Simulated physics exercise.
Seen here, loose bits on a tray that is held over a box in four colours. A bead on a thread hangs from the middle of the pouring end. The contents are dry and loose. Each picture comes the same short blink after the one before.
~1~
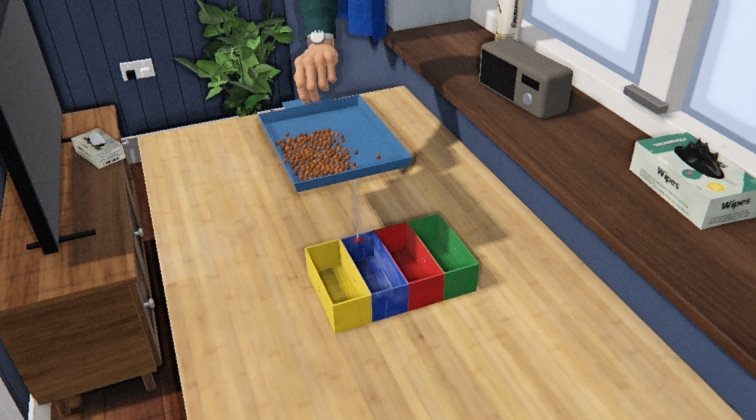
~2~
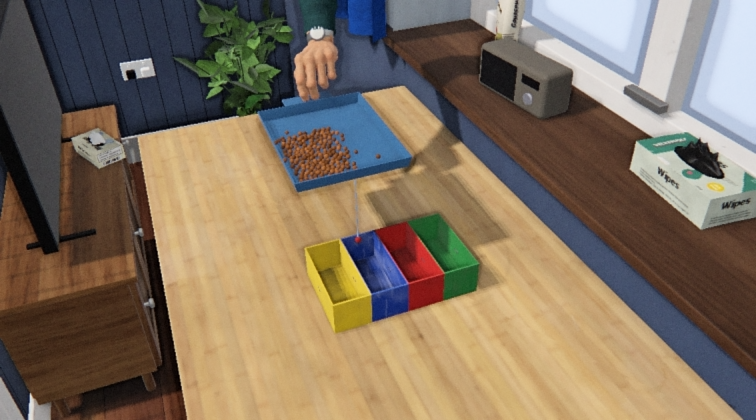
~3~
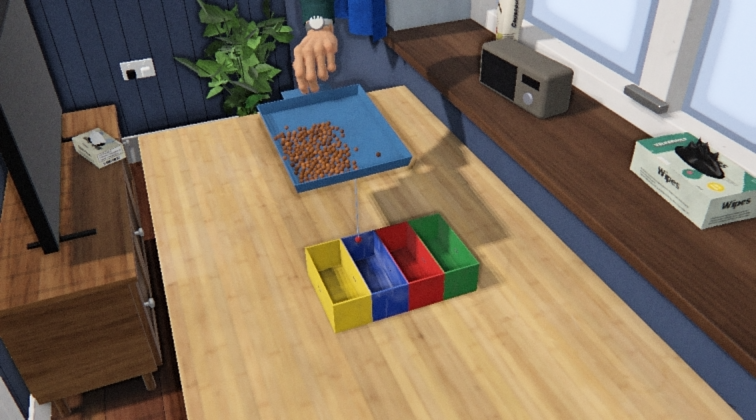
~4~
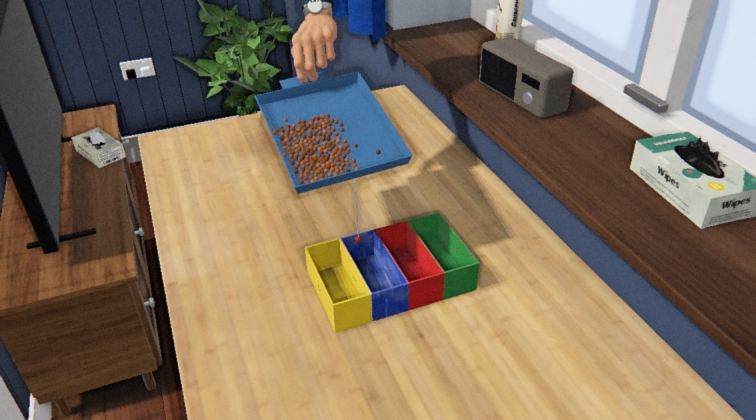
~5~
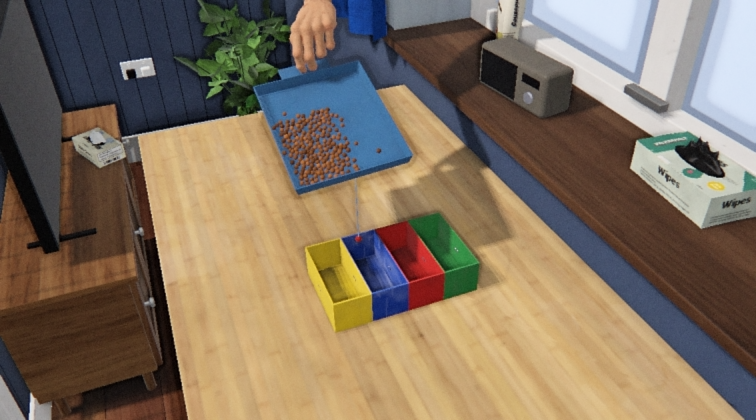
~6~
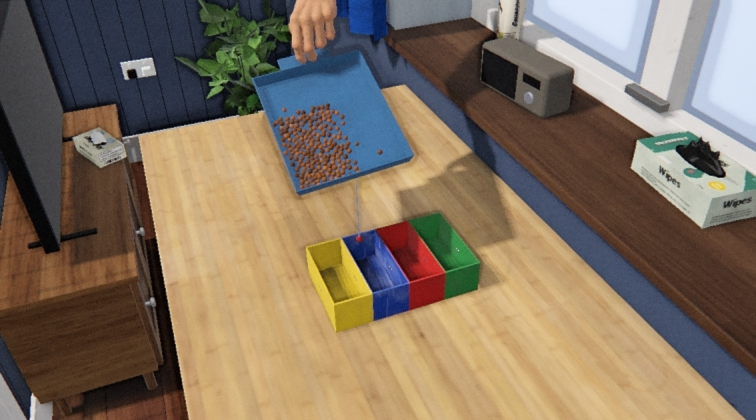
A hand raised the far side of a blue tray, tilting it more and more toward its near left corner, while small brown balls shifted slightly inside, above a yellow, blue, red and green box.
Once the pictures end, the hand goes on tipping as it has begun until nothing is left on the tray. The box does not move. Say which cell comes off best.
The yellow one ends fullest.
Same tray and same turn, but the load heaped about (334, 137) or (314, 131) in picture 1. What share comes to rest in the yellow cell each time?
The first gives 50 %, the second 50 %.
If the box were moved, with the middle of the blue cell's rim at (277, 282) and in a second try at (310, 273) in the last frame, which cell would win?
At the first place the cell in red, at the second the cell in blue.
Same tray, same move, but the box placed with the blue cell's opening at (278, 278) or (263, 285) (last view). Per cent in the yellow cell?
In turn 0 and 0 in a hundred.
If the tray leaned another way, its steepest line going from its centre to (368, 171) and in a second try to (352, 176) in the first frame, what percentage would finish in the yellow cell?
First some 10, then 30 per cent.
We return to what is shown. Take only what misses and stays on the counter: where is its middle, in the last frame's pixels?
At about (293, 319).
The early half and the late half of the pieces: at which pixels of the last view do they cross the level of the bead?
First near (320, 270), later near (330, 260).
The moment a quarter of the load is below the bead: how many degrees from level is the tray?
Around 95° of tilt.
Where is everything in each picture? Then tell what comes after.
In the first frame, corners of the pouring end at (296, 181) and (408, 156), level; middle of the load at (316, 156), cereal balls; bead on its thread at (358, 240); yellow cell at (352, 311); blue cell at (390, 300); red cell at (426, 290); green cell at (461, 279).
In the second frame, corners of the pouring end at (297, 182) and (408, 156), level; middle of the load at (316, 155).
In the third frame, corners of the pouring end at (297, 183) and (409, 155), tipped barely, lowest at the left corner; middle of the load at (316, 153).
In the fourth frame, corners of the pouring end at (297, 184) and (409, 154), tipped a little, lowest at the left corner; middle of the load at (315, 149).
In the fifth frame, corners of the pouring end at (297, 186) and (409, 154), tipped clearly, lowest at the left corner; middle of the load at (315, 147).
In the sixth frame, corners of the pouring end at (298, 188) and (410, 154), tipped clearly, lowest at the left corner; middle of the load at (316, 147), nearly all on the move; yellow cell at (354, 310); blue cell at (391, 299); red cell at (427, 289); green cell at (462, 278).
Soon, tray tipped steeply; nearly all on the tray; a stray few falling or outside the box.
A while on, tray tipped past a quarter turn; a stray few on the tray; about a third in the yellow cell; a small part in the blue cell; about half falling or outside the box.
Towards the end, tray tipped past a quarter turn; about half in the yellow cell; a small part in the blue cell; about half falling or outside the box.
Finally, tray tipped past a quarter turn; about half in the yellow cell; a small part in the blue cell; none in the red cell; none in the green cell; about half outside the box.
